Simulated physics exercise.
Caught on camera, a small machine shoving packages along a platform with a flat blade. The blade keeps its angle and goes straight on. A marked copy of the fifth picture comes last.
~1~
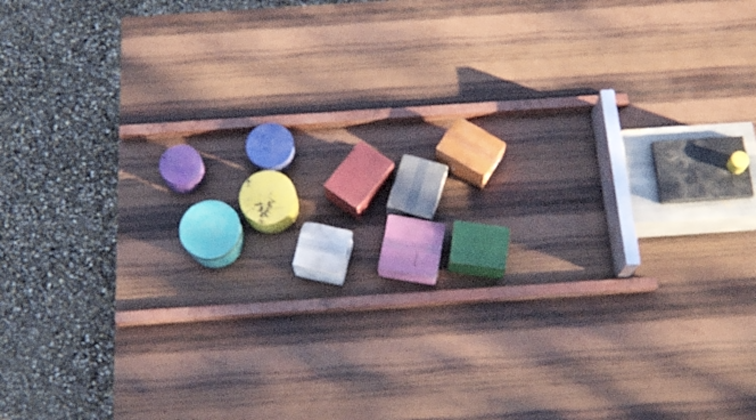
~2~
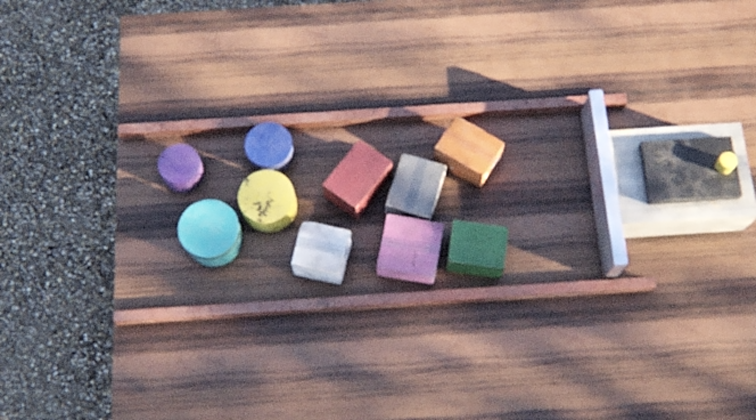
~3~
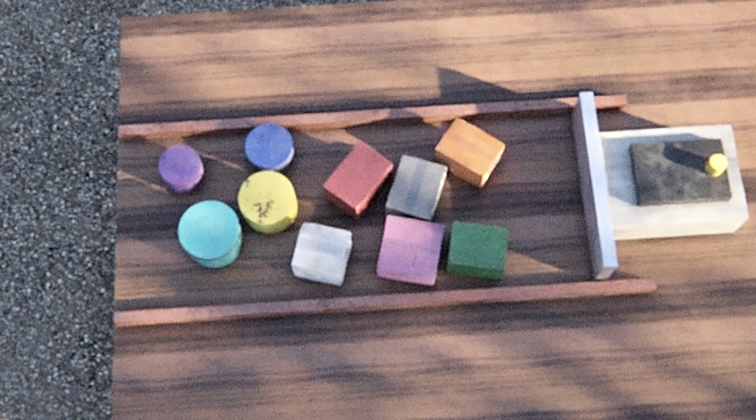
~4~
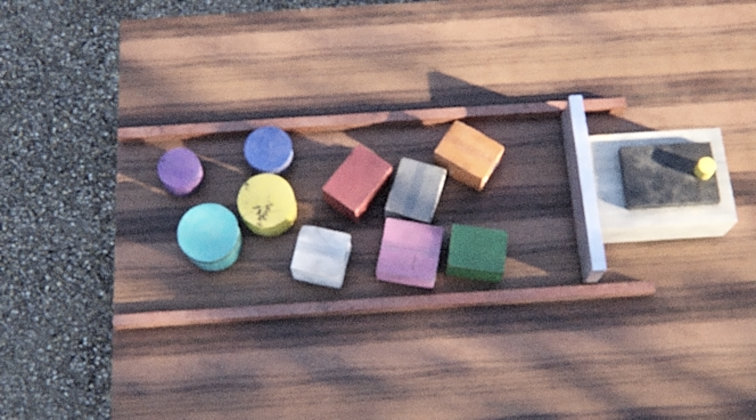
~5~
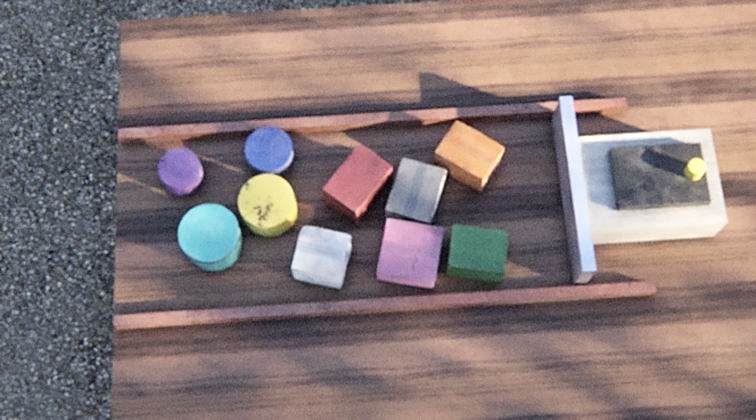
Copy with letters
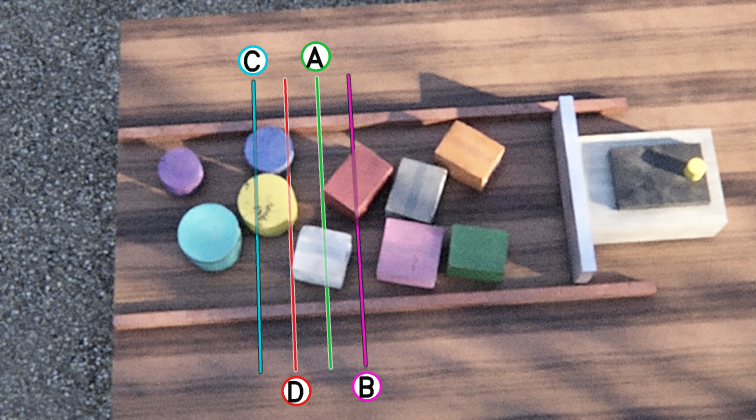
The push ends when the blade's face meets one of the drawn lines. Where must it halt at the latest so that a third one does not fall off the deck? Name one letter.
Stop at C.
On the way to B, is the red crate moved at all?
Yes.
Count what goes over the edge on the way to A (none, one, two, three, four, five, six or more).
The count is none.
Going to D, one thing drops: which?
The turquoise pail.
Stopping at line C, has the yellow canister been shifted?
Yes.
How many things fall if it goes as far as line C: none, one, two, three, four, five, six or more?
One.
On the marked copy, A at (323, 215); B at (357, 213); C at (257, 220); D at (290, 217).
With C. Early on, robot (538, 183); pink box (376, 266); green crate (432, 260).
Further on, robot (422, 191); turquoise pail (156, 237); white box (207, 269).
At the end, robot (332, 196); turquoise pail over the edge; white box (116, 277); one fallen.
As for the rest, A is within the limit but short; B is within the limit but short; D is within the limit but short.
